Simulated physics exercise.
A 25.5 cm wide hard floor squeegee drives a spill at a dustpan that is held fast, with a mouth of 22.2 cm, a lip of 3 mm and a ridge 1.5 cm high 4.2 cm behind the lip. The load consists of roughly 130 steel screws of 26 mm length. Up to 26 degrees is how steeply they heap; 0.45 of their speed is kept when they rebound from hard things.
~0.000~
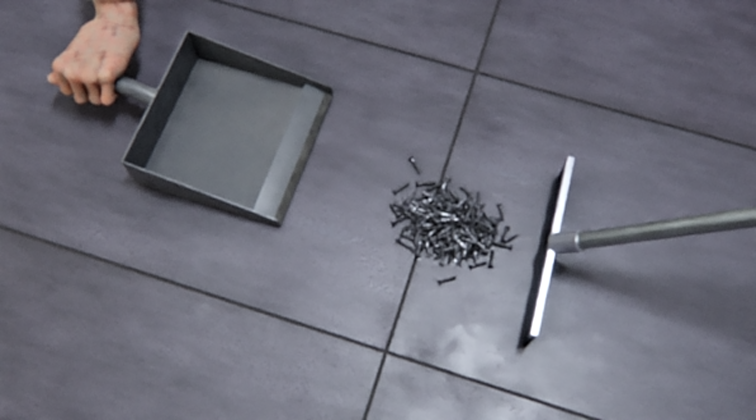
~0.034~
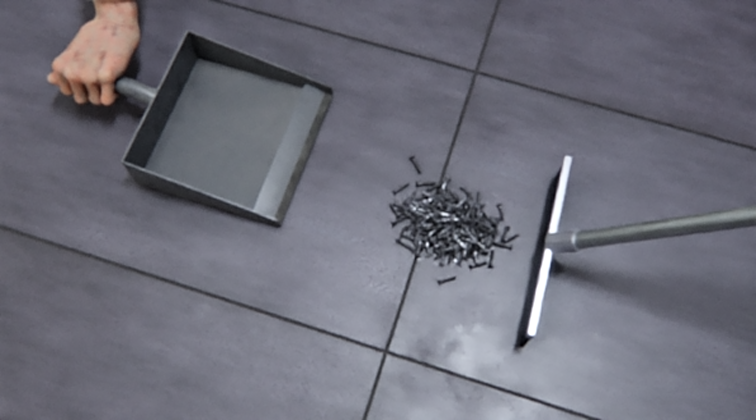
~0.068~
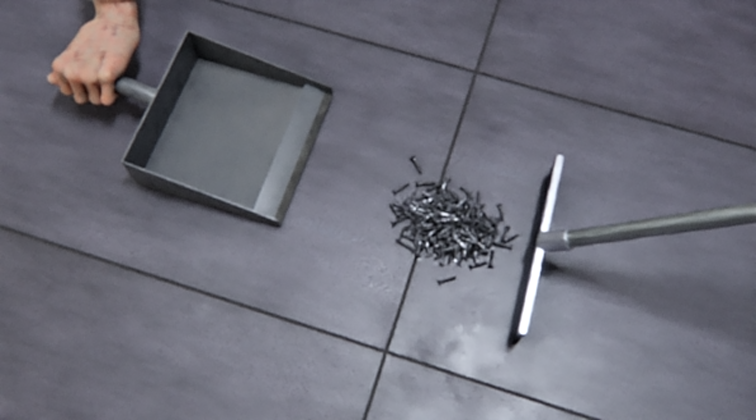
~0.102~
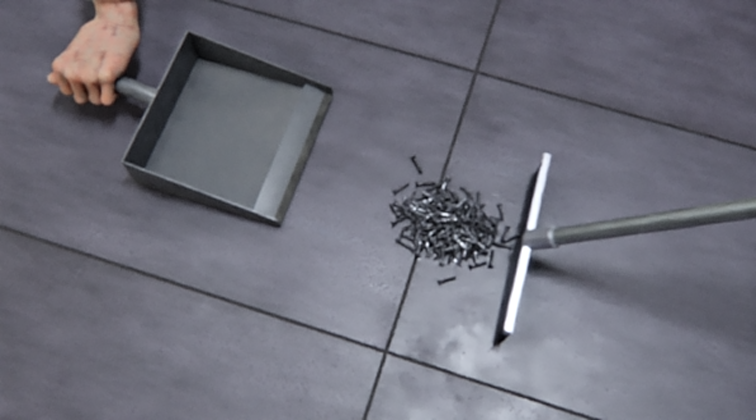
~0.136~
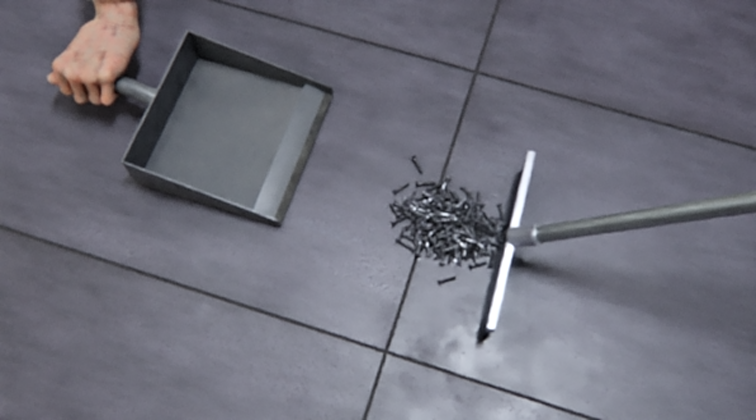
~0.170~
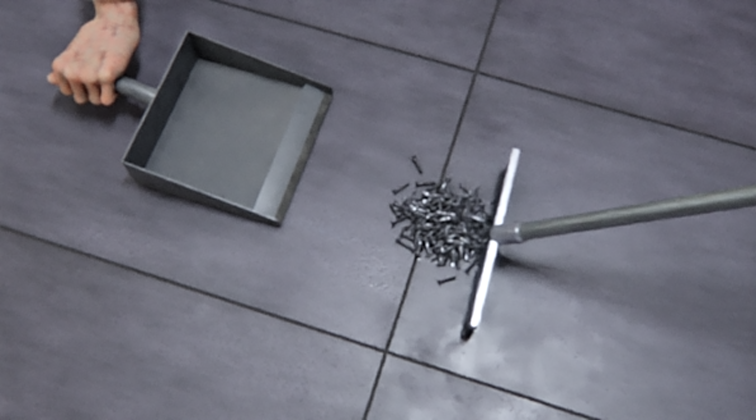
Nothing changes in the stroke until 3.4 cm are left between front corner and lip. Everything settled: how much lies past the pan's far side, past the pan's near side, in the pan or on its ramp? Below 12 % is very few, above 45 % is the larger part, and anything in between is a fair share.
Far side: Very few, near side: A fair share, pan: A fair share.
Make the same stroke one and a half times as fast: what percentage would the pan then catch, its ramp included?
Then near 35 in a hundred.
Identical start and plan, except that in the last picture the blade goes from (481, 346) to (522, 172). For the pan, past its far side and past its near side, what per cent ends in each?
That ends as pan 0, far 0, and near 50.
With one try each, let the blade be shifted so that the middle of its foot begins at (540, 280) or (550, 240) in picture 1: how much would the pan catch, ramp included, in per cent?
First try about 20 per cent, second about 20 per cent.
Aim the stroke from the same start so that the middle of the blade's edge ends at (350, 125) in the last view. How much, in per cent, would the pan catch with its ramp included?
That comes to near 20 percent.
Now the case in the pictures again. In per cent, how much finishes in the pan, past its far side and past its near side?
The far side gets 0, the near side 20 and the pan 20.
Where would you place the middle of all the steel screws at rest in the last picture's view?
Look around (297, 193) in the last picture.
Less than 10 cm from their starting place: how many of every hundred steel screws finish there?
I'd estimate roughly 0 per cent.
After 0.37 s, middle of the blade 16 cm from the lip; 0 % over the lip, far side 0 %, near side 10 %.
After 0.51 s, middle of the blade 8 cm from the lip; 0 % over the lip, far side 0 %, near side 15 %.
After 0.77 s, middle of the blade 4 cm from the lip; 20 % over the lip, far side 0 %, near side 20 %.
By 1.5 s all is still; far side 0 %, near side 20 %, pan 20 %, in front of the lip or behind the blade 55 %.
